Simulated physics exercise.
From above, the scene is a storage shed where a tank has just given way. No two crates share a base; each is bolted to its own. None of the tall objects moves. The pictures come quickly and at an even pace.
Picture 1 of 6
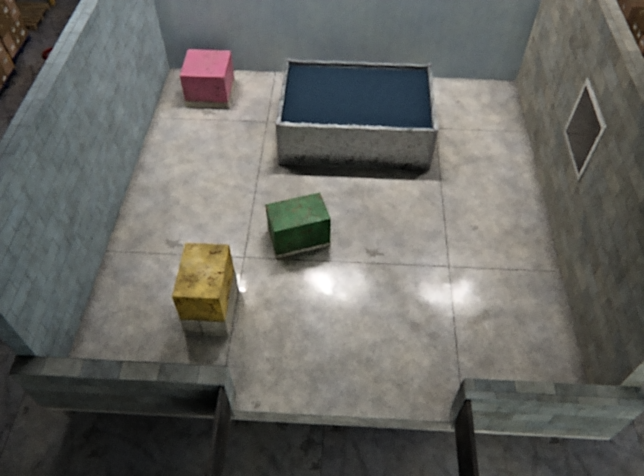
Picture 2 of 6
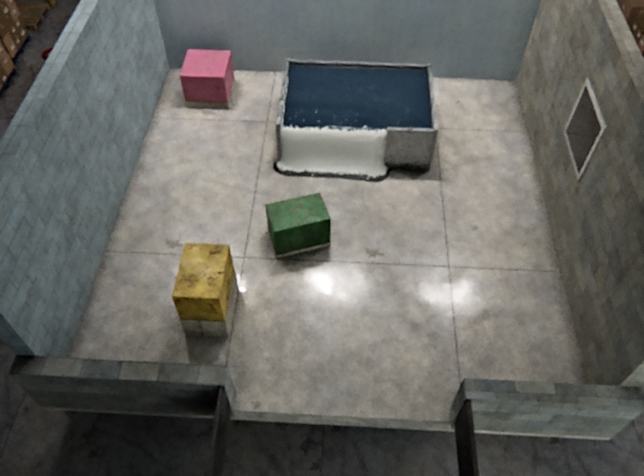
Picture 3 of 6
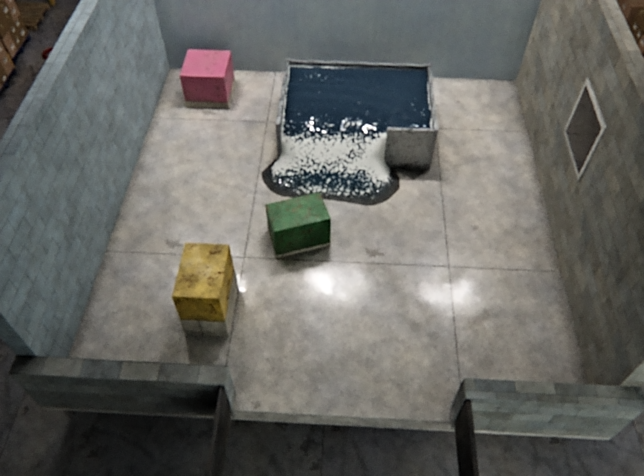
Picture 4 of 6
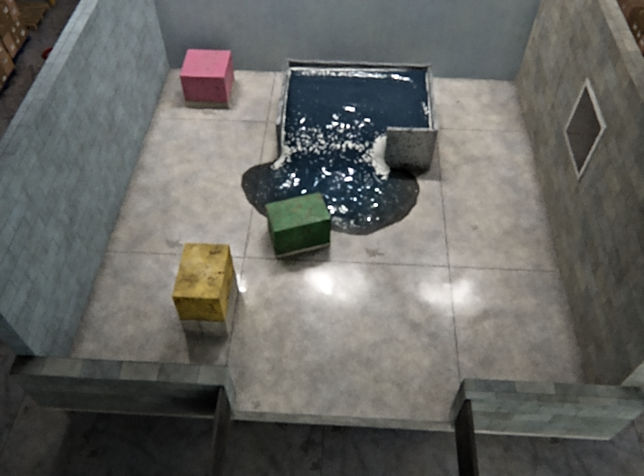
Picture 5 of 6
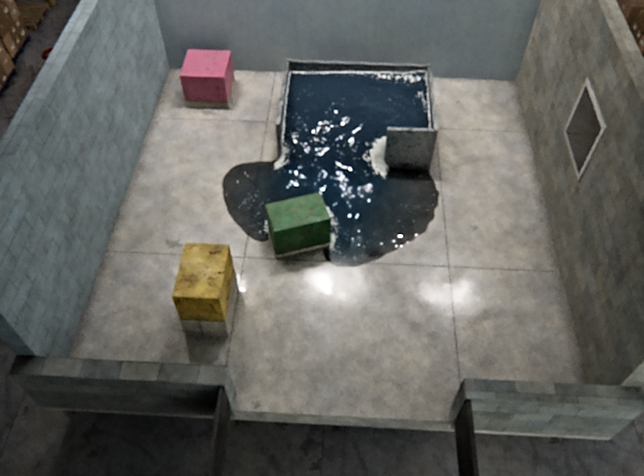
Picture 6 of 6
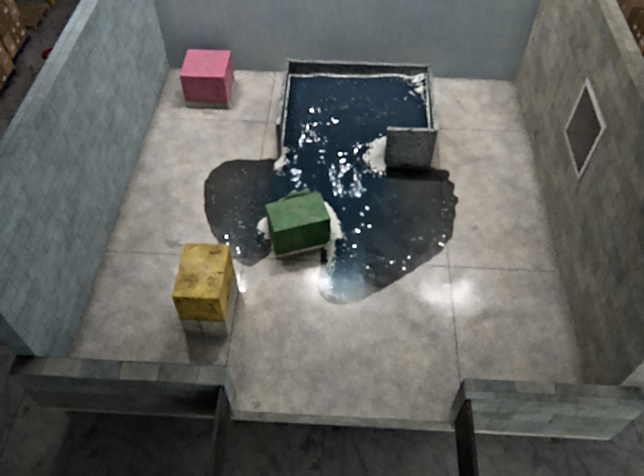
A large tank opens at the front and dark water spreads across the floor around a green crate.
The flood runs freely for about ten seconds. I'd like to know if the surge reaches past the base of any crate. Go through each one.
Here is how it goes: The green crate is reached; the yellow crate is not reached; the pink crate is not reached.
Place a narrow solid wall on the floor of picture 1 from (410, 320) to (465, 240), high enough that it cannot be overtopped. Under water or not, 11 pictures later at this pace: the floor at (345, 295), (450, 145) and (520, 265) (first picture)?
Taking the three spots in order: Soaked, spared, spared.
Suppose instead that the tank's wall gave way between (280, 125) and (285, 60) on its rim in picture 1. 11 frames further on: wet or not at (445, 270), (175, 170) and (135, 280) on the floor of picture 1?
Read off point by point, the answer is not soaked, soaking, soaking.
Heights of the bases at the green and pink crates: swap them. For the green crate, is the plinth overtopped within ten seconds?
Well, the green one is inundated then.
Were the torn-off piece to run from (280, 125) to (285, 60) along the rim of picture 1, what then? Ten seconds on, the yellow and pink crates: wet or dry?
Taking them in turn, the yellow one is left untouched, and the pink one is swamped.
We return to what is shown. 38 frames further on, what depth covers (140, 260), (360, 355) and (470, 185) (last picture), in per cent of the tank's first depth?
Going in order, roughly 12, 4 and 2 %.
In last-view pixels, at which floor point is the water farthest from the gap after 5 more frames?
Close to (431, 401).
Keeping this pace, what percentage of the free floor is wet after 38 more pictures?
My estimate is close to 90 per cent.
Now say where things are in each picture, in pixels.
The first picture shows still water in the tank at (357, 97).
In the second picture, water pours out at (333, 153) and has run to (277, 164).
In the third picture, water pours out at (333, 154) and has run to (268, 177).
In the fourth picture, water pours out at (333, 155) and has run to (389, 221).
In the fifth picture, the front is at (357, 261), out from the gap at (333, 155).
In the sixth picture, water pours out at (333, 155) and has run to (348, 299).
A moment on, water covers 35 % of the floor; the green crate water round its plinth, the yellow crate water round its plinth, the pink crate not reached.
Next, water covers 50 % of the floor; the green crate water round its plinth, the yellow crate water round its plinth, the pink crate not reached.
Then, water covers 65 % of the floor; the green crate water round its plinth, the yellow crate water round its plinth, the pink crate water round its plinth.
Later, water covers 90 % of the floor; the green crate water round its plinth, the yellow crate water round its plinth, the pink crate water round its plinth.
In the end, water covers 100 % of the floor; the green crate was topped, the yellow crate stayed above the water, the pink crate stayed above the water.
